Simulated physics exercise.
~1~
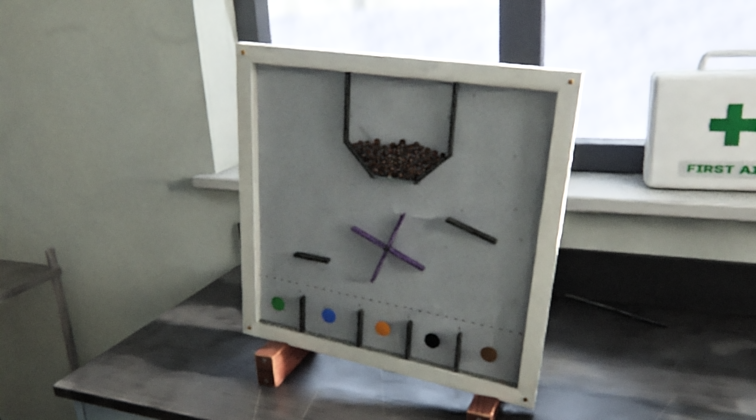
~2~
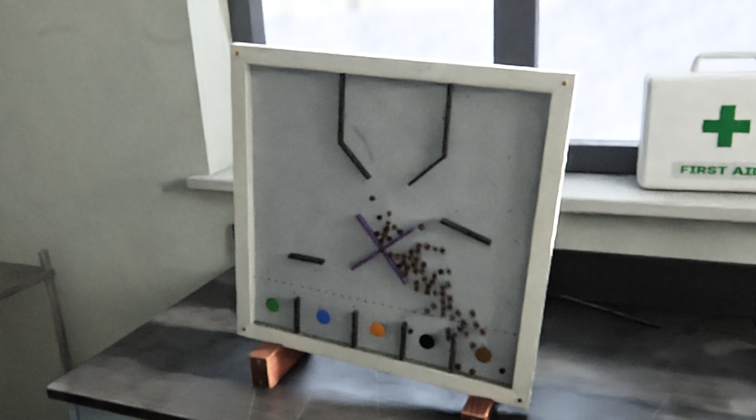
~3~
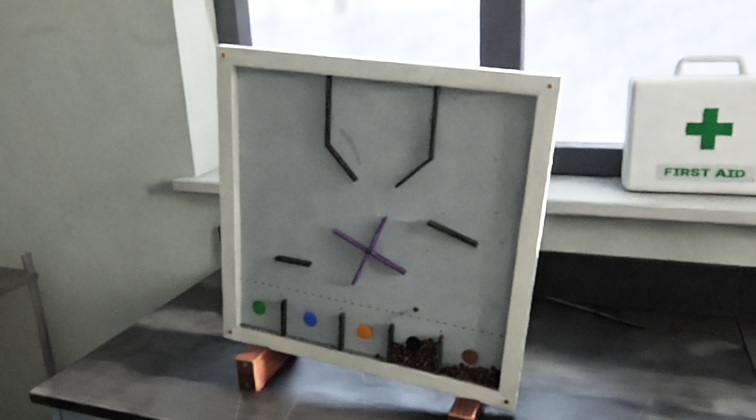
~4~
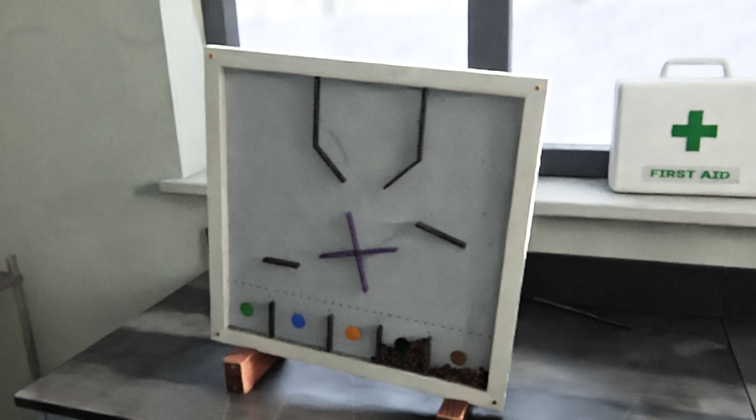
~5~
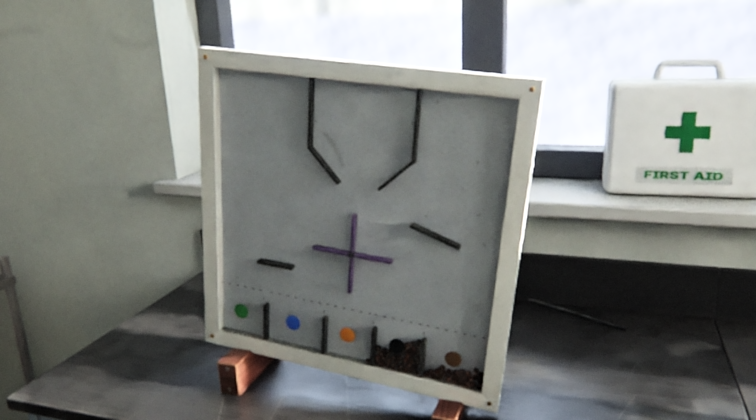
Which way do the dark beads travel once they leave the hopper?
The beads move down, falling past the purple cross and into the bins at the bottom of the case.
